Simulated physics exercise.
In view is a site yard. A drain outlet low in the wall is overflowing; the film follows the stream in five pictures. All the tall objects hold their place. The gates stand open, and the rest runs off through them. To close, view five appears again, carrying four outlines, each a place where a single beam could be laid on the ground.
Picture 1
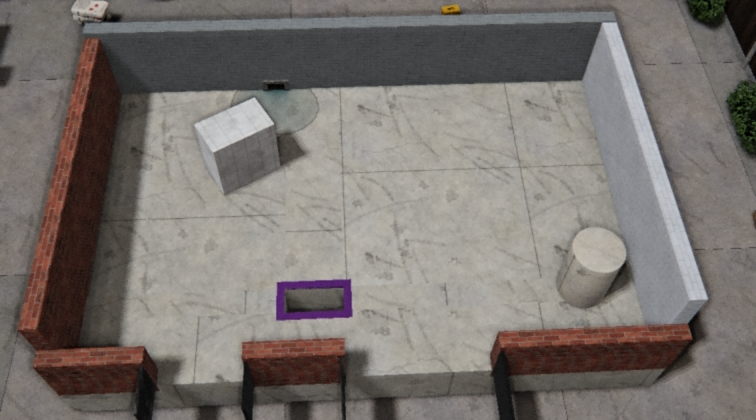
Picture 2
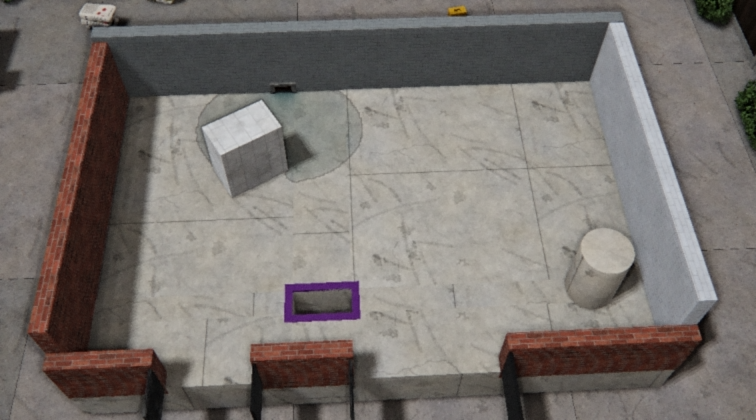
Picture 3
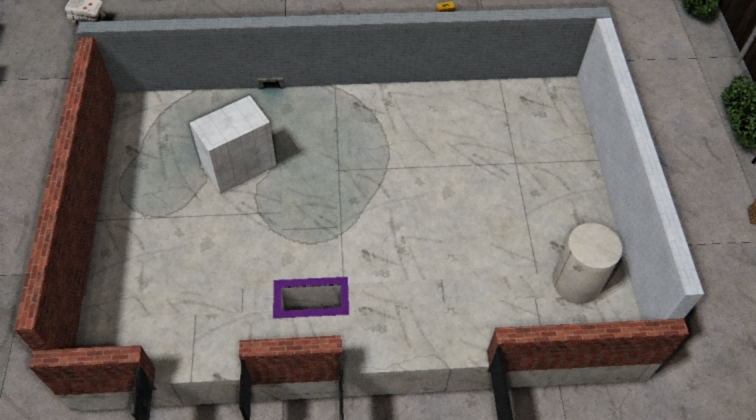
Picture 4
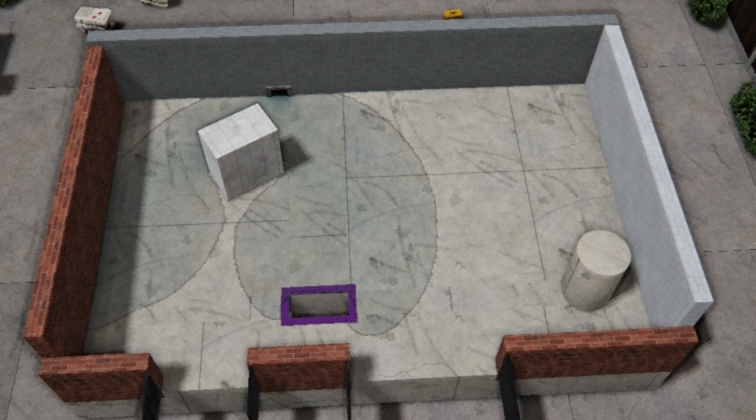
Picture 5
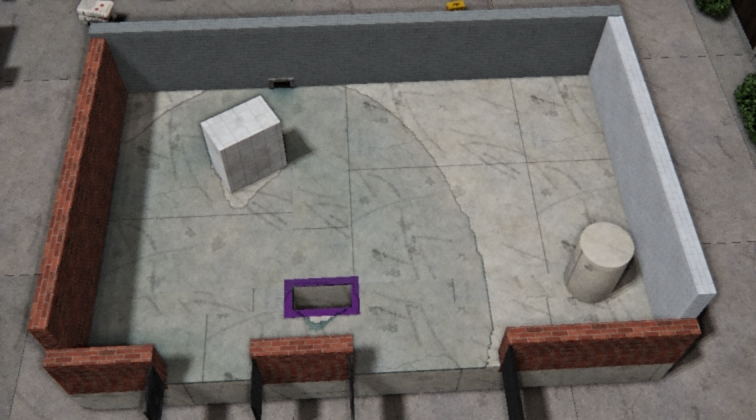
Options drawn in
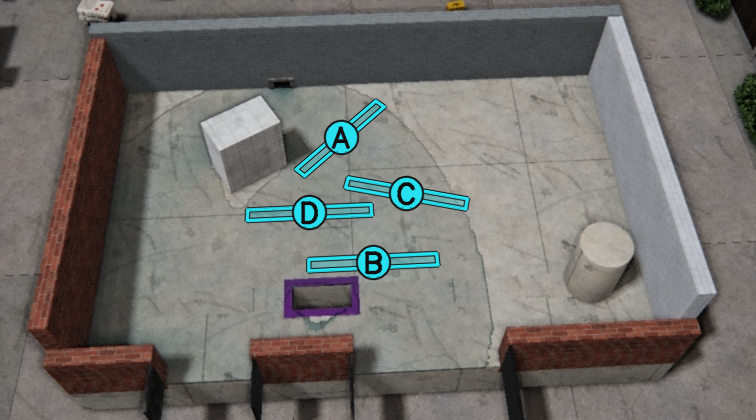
Water spread from a small opening in the back wall across a walled yard, flowed around both sides of a pale block, reached the purple-edged gully, and then covered much of the left side and middle.
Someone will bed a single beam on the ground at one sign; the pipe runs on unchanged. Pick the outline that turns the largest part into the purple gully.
C beats the others.
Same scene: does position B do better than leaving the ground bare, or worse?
It is worse.
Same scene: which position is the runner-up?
A.
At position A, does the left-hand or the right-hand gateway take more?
The left one.
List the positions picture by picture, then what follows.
Outfall at (276, 85); purple gully at (314, 300); open gate at (204, 368); open gate at (418, 358); water covers 3 % of the ground and shows as far out as (290, 129); purple gully still dry.
Water covers 10 % of the ground and shows as far out as (325, 167); purple gully still dry.
Water covers 20 % of the ground and shows as far out as (123, 194); purple gully still dry.
Water covers 37 % of the ground and shows as far out as (96, 309); purple gully taking water.
53 % of the ground is wet; purple gully taking water.
On the marked copy, A from (300, 172) to (379, 103); B from (308, 265) to (437, 259); C from (347, 182) to (466, 203); D from (247, 215) to (371, 209).
For position A, about 13 % of the stream runs into the purple gully, about 86 % out by the gates.
For position B, about 2 % of the stream runs into the purple gully, about 98 % out by the gates.
For position C, about 19 % of the stream runs into the purple gully, about 80 % out by the gates.
For position D, about 4 % of the stream runs into the purple gully, about 95 % out by the gates.
